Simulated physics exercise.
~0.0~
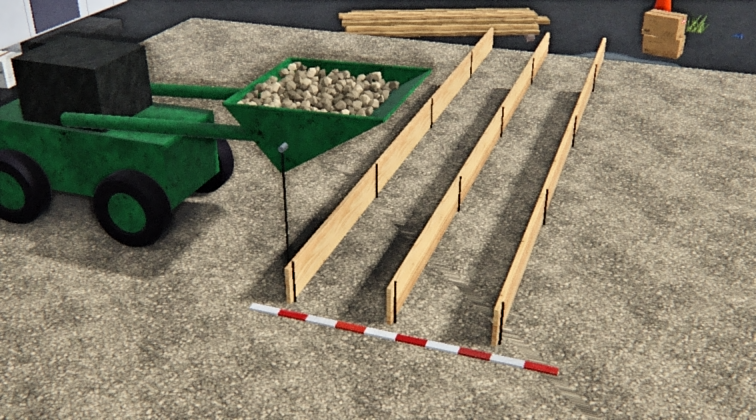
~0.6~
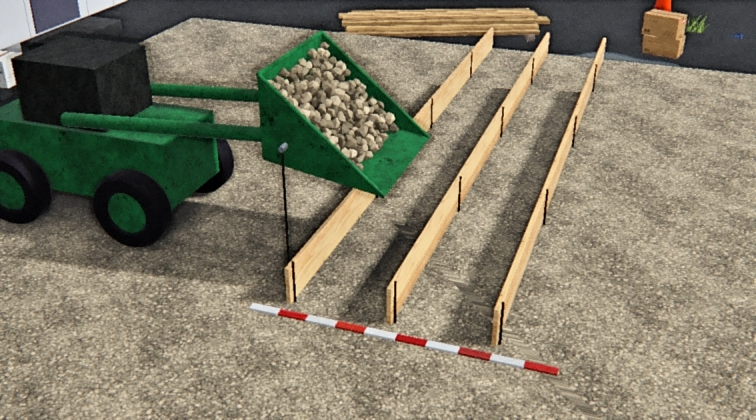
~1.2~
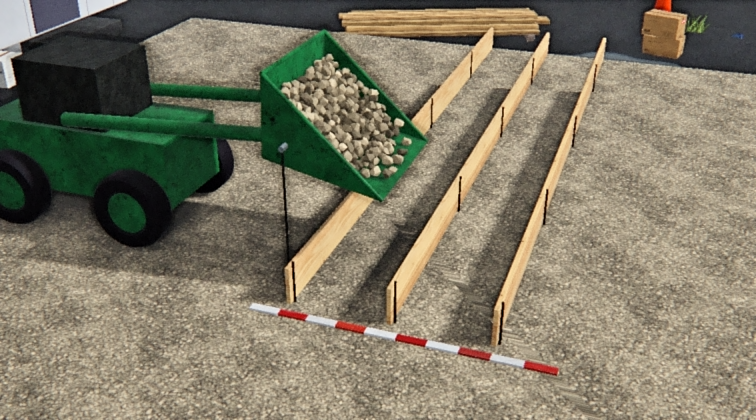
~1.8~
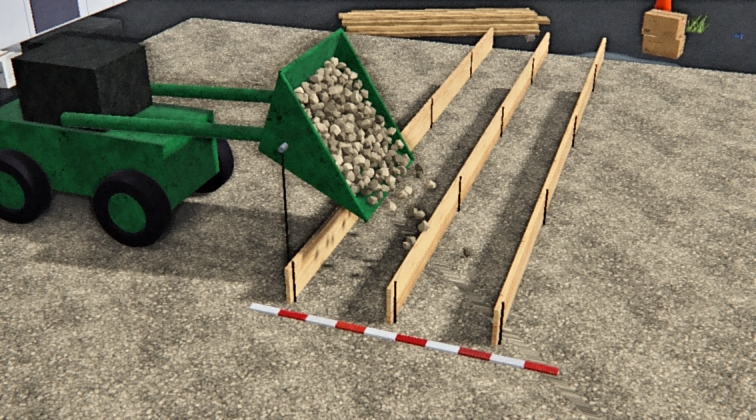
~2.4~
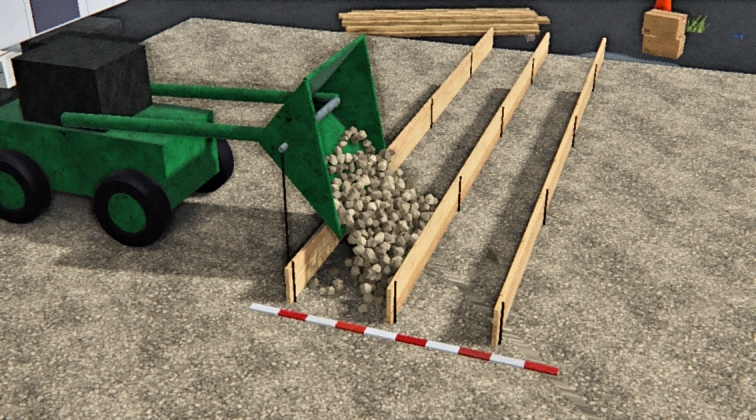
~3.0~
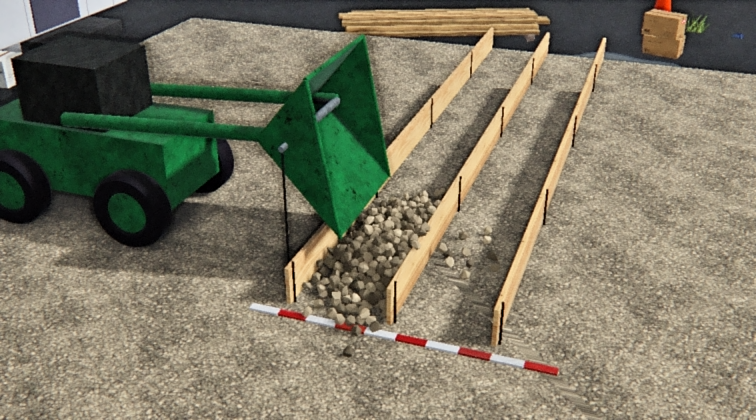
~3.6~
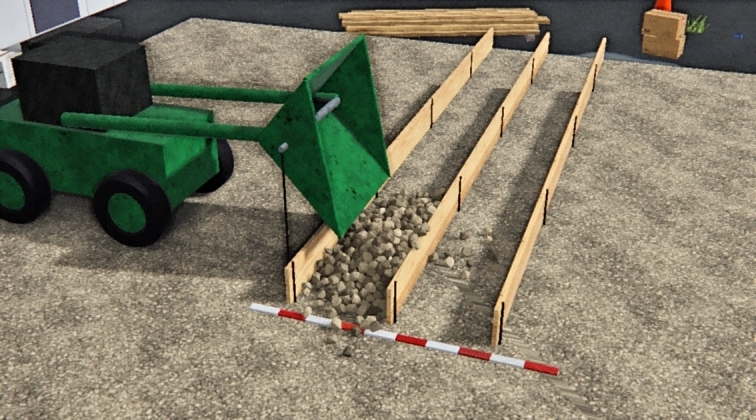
A green loader tips its bucket and pours stones mostly between the two nearest wooden planks.
